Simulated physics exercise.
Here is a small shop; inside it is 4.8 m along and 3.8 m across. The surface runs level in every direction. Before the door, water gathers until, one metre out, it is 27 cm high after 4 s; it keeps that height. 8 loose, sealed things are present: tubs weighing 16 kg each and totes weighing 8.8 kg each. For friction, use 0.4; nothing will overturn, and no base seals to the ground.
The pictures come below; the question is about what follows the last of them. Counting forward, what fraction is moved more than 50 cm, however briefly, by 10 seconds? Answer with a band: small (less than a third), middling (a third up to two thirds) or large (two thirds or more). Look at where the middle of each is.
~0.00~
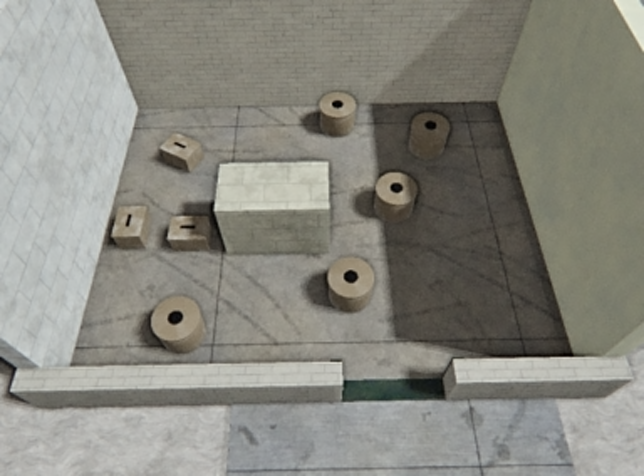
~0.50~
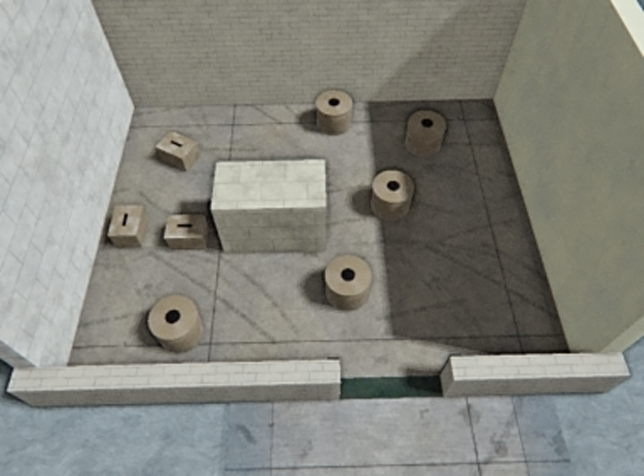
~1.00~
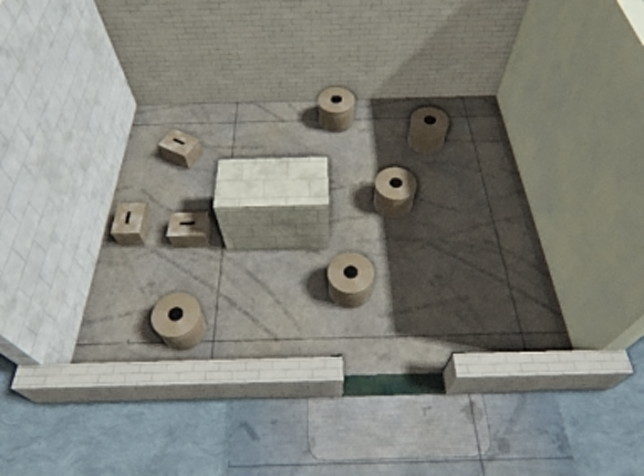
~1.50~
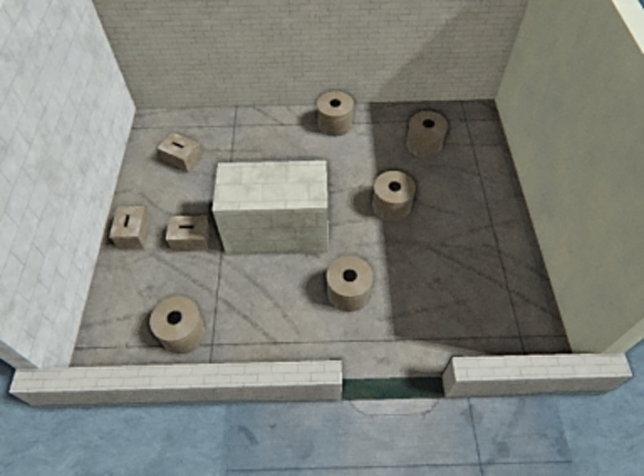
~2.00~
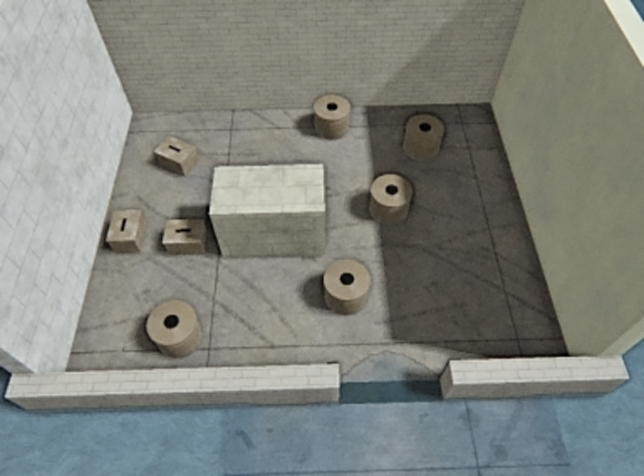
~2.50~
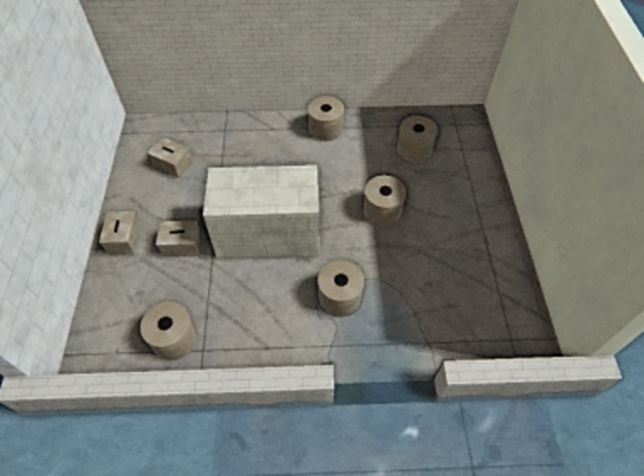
Middling.
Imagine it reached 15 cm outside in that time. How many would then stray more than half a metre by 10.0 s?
The count would be 0.
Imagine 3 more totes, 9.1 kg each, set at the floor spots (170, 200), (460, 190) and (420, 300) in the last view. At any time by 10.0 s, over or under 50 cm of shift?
Respectively, lower, higher and higher.
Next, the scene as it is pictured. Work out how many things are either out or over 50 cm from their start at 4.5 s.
By my tally, 0.
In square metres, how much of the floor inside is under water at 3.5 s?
Wet area: Approx. 3.5 m2.
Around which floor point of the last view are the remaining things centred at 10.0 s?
That lands at roughly (248, 196).
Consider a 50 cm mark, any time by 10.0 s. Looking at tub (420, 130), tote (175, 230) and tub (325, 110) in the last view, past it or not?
Beyond, within, beyond.
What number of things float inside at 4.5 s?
I'd say 0 of them.
After 3.5 s 0 of 8 are over 50 cm from their spots; 0 afloat.
After 4.5 s 0 of 8 are over 50 cm from their spots; 0 afloat.
After 7.0 s 1 of 8 are over 50 cm from their spots; 0 afloat.
After 10.0 s 4 of 8 are over 50 cm from their spots, and 4 have been at some point; 4 afloat.
